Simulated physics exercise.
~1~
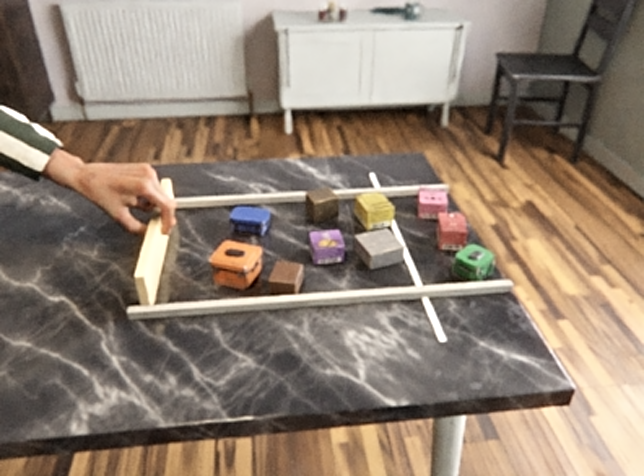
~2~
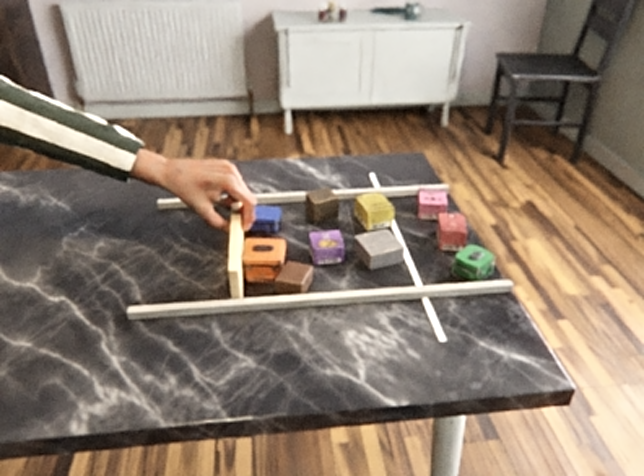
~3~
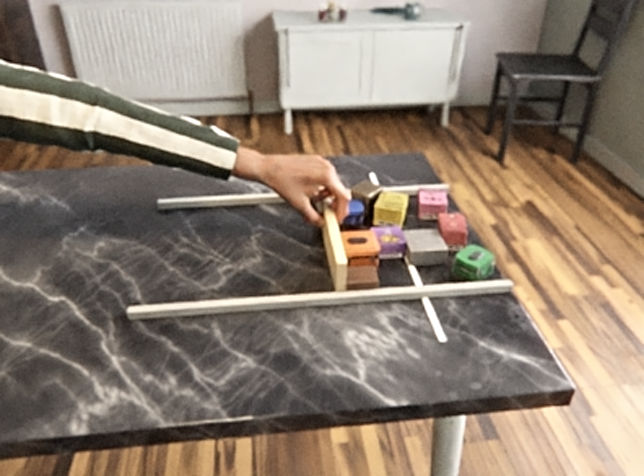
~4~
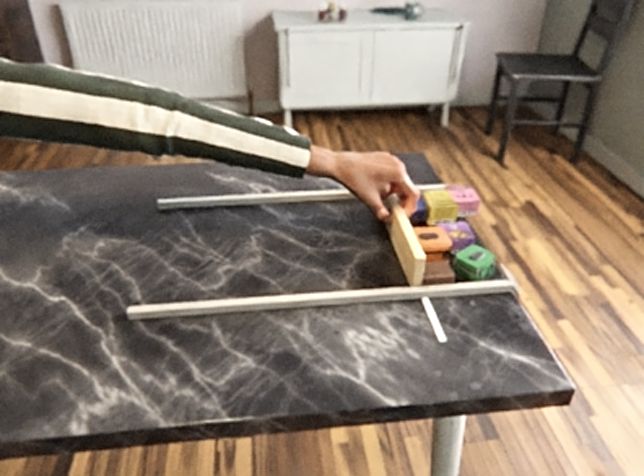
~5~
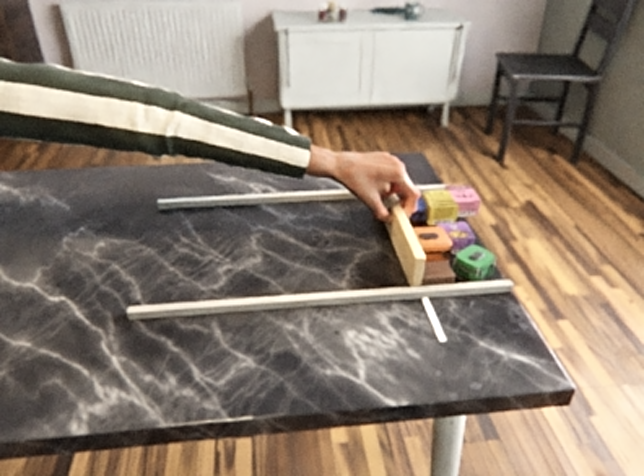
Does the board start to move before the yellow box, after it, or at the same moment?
The board starts to move first. It is already sliding to the right while the yellow box is still in its place, and the yellow box only shifts later in the sweep.
